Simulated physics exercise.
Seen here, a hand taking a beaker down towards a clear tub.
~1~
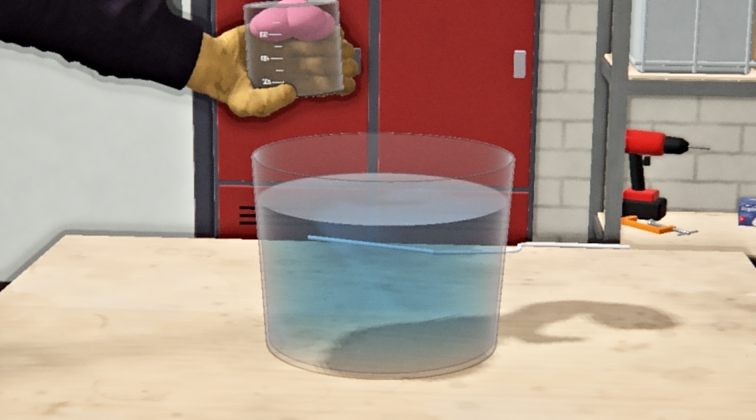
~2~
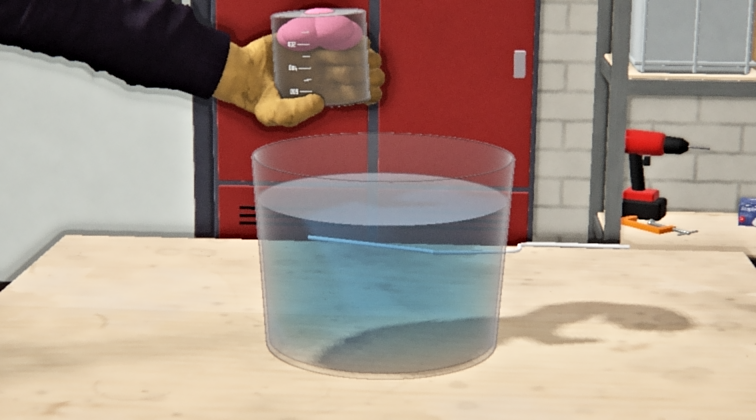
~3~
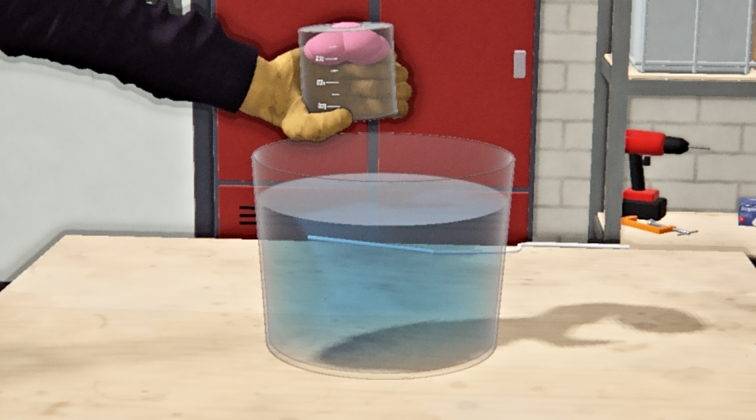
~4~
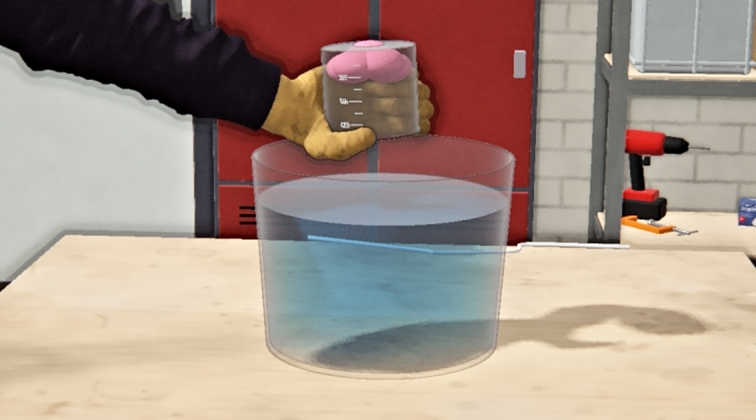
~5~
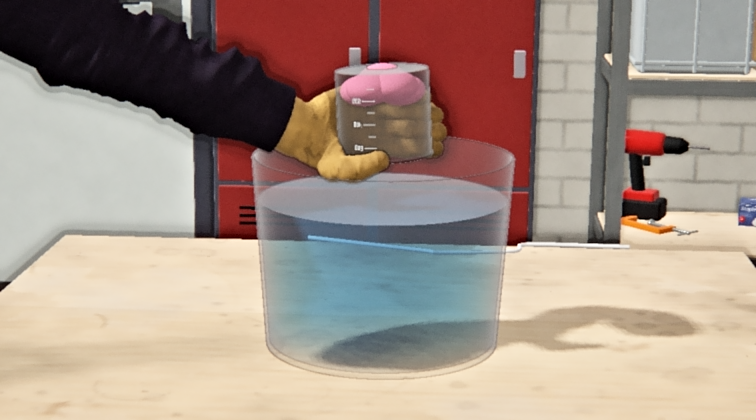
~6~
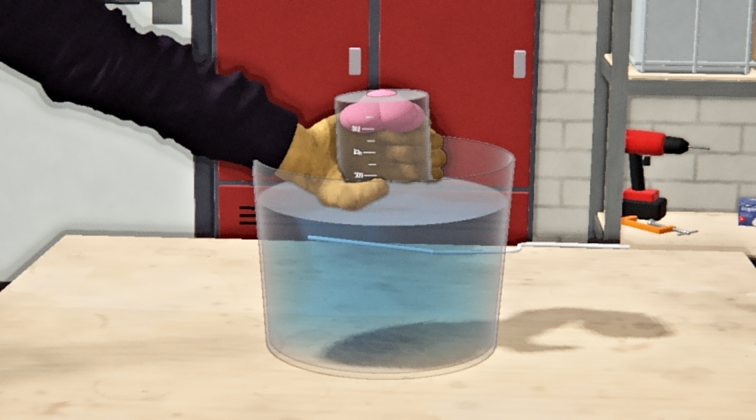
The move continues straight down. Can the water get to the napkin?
It keeps dry.
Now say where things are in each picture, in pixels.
In the first frame, beaker (294, 49) mouth down; above the clear tub.
In the second frame, beaker (321, 58) mouth down; napkin (319, 29); coming down.
In the third frame, beaker (348, 72) mouth down; lower.
In the fourth frame, beaker (370, 91) mouth down; napkin (369, 62); lower still.
In the fifth frame, beaker (384, 113) mouth down; close to the surface.
In the sixth frame, beaker (383, 140) mouth down; napkin (382, 112); just over the surface.
A moment on, the beaker enters the water.
Further on, air is trapped inside and holds the level down.
When it is over, the beaker is under, still full of air, and the napkin is dry.
